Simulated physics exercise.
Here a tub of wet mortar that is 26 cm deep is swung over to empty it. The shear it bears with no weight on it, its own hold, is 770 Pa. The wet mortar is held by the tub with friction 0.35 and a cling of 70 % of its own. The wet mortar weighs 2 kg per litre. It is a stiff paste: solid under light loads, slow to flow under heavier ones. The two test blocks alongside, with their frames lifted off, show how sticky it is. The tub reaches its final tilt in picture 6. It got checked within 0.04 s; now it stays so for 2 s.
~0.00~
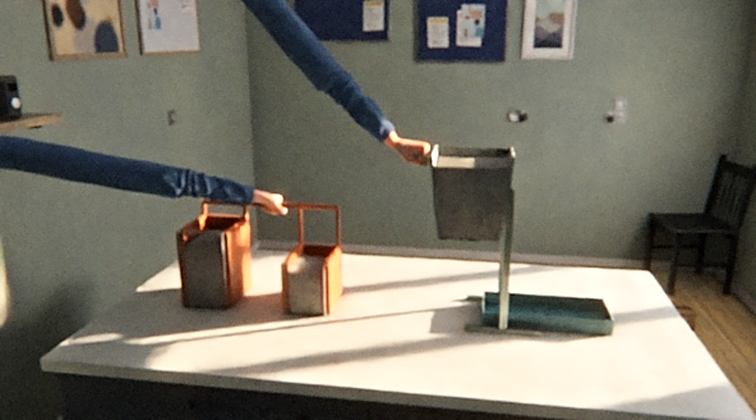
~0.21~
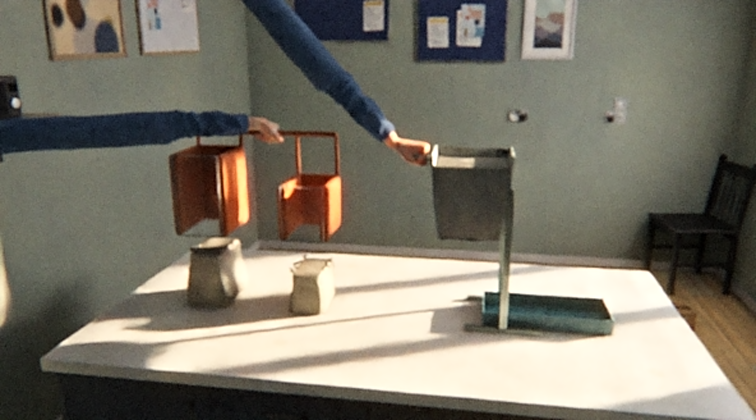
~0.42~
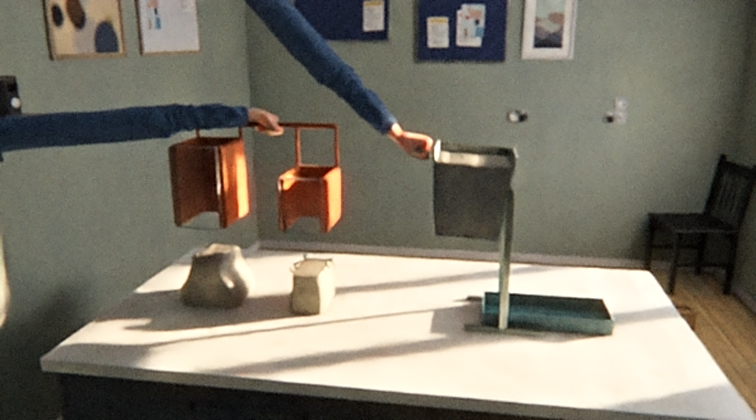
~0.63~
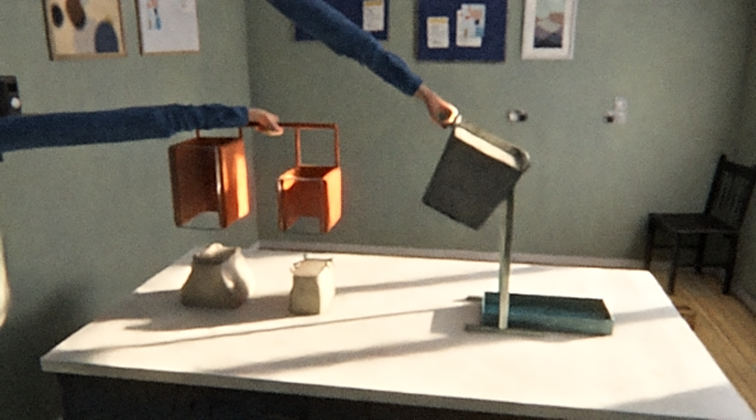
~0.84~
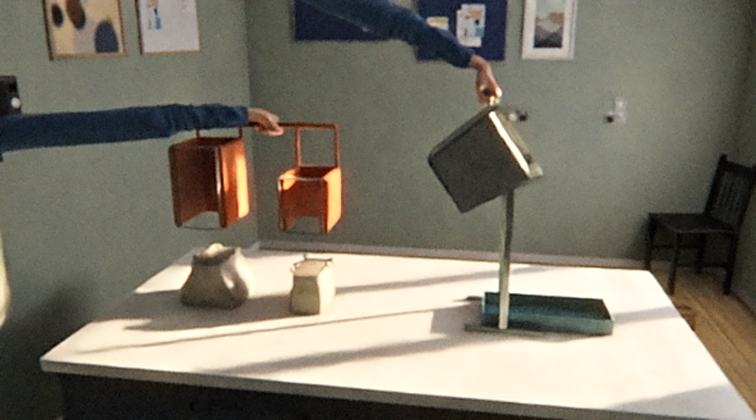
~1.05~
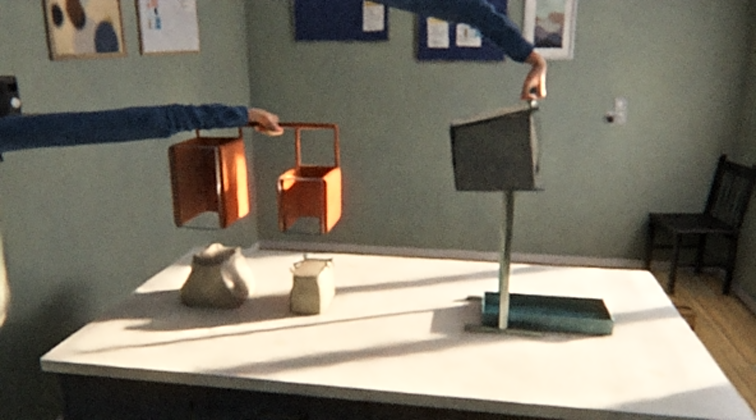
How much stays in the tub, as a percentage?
95 %.
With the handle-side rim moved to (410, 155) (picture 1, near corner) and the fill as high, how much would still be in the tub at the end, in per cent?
Close to 55 per cent would still be in the tub.
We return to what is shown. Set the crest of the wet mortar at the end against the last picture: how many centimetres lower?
4 cm.
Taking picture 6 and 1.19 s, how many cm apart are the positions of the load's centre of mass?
The shift is near 2 cm.
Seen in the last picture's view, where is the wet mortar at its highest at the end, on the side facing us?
I'd point to somewhere around (474, 130).
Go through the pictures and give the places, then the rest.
Handle-side rim at (433, 156), tilt 0 degrees; top of the wet mortar at (494, 168); blocks stand 23 cm, 15 cm (left to right), in the first frame.
Handle-side rim at (433, 156), tilt 0 degrees; top of the wet mortar at (494, 168); blocks stand 20 cm, 15 cm (left to right), in the second frame.
Handle-side rim at (436, 151), tilt 4 degrees; top of the wet mortar at (442, 162); blocks stand 17 cm, 15 cm (left to right), in the third frame.
Handle-side rim at (459, 125), tilt 28 degrees; top of the wet mortar at (455, 137); blocks stand 17 cm, 15 cm (left to right), in the fourth frame.
Handle-side rim at (499, 107), tilt 56 degrees; top of the wet mortar at (490, 118); blocks stand 17 cm, 15 cm (left to right), in the fifth frame.
Handle-side rim at (539, 110), tilt 82 degrees; top of the wet mortar at (529, 117); blocks stand 17 cm, 15 cm (left to right), in the sixth frame.
After 1.19 s, the tub is at 82 degrees and holds 100 %.
After 1.36 s, the tub is at 82 degrees and holds 97 %.
After 1.53 s, the tub is at 82 degrees and holds 95 %.
After 1.70 s, the tub is at 82 degrees and holds 95 %.
After 3.05 s, at the end, the tub is at 82 degrees and holds 95 %.
